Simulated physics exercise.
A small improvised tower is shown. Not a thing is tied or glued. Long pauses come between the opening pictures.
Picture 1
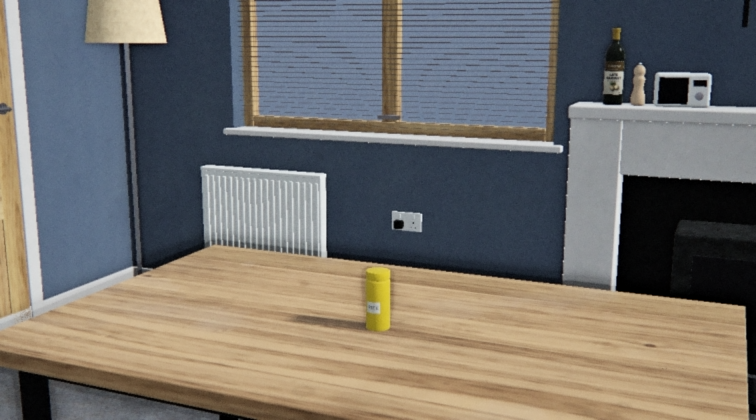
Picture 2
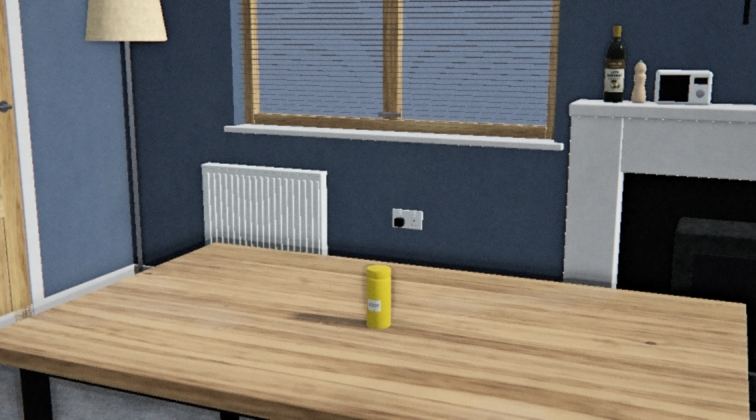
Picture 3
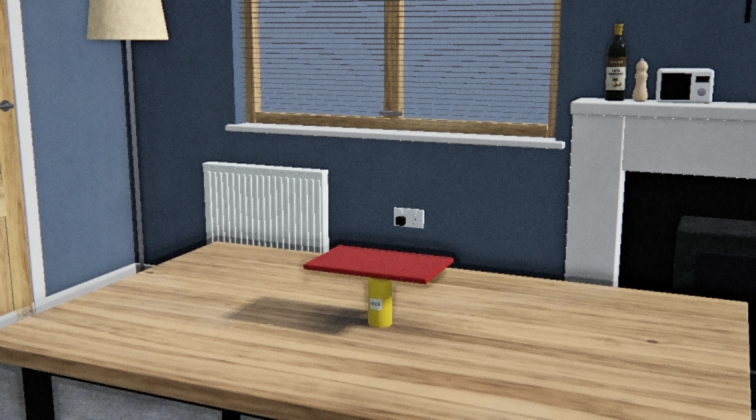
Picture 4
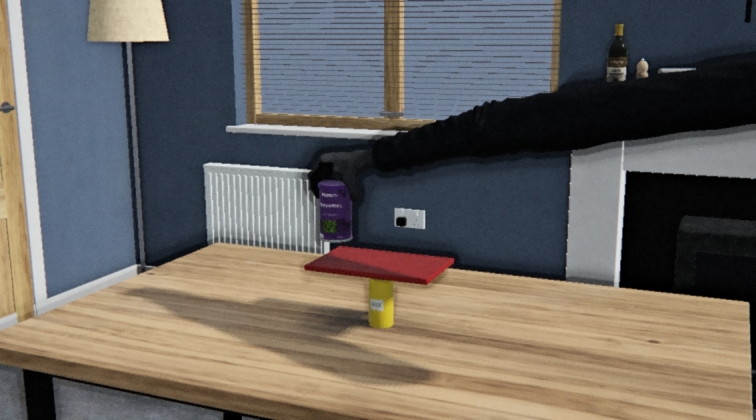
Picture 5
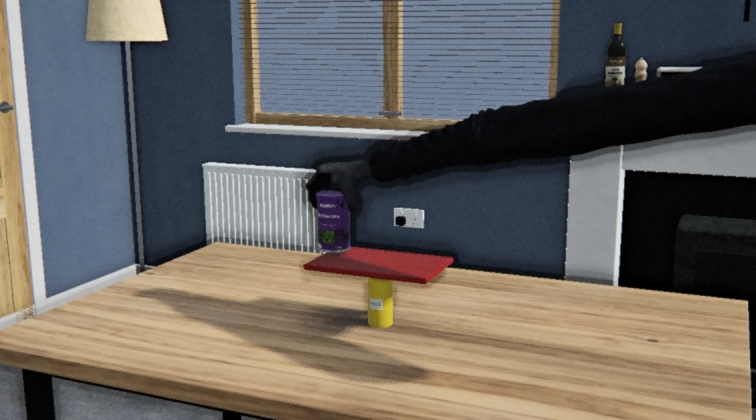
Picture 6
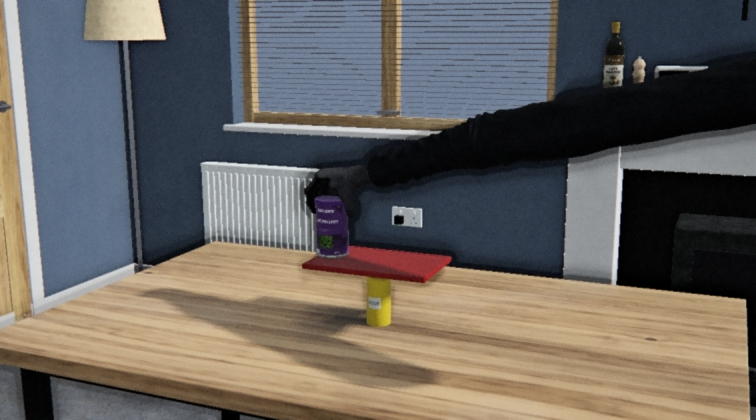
A hand lowers a purple tin onto the left side of a red lid atop a yellow container.
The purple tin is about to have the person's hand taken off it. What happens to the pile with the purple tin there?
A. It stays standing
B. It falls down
The answer is B.
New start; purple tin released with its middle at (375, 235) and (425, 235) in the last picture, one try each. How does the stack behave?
In the first try it remains standing, then in the second try it breaks down.
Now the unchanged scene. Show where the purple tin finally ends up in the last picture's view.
It ends near (283, 299).
Then, 0.30 s after the last picture, purple tin now fallen; red lid tipped 44° from how it was.
Then, 0.50 s after the last picture, red lid on its side.
Then, 0.80 s after the last picture, red lid now fallen.
Then, 1.30 s after the last picture, things are still on the move.
By the end, fallen, red lid and purple tin; yellow shaker in place. Seen from the same camera at the end, purple tin near (283, 299). The stack comes apart.
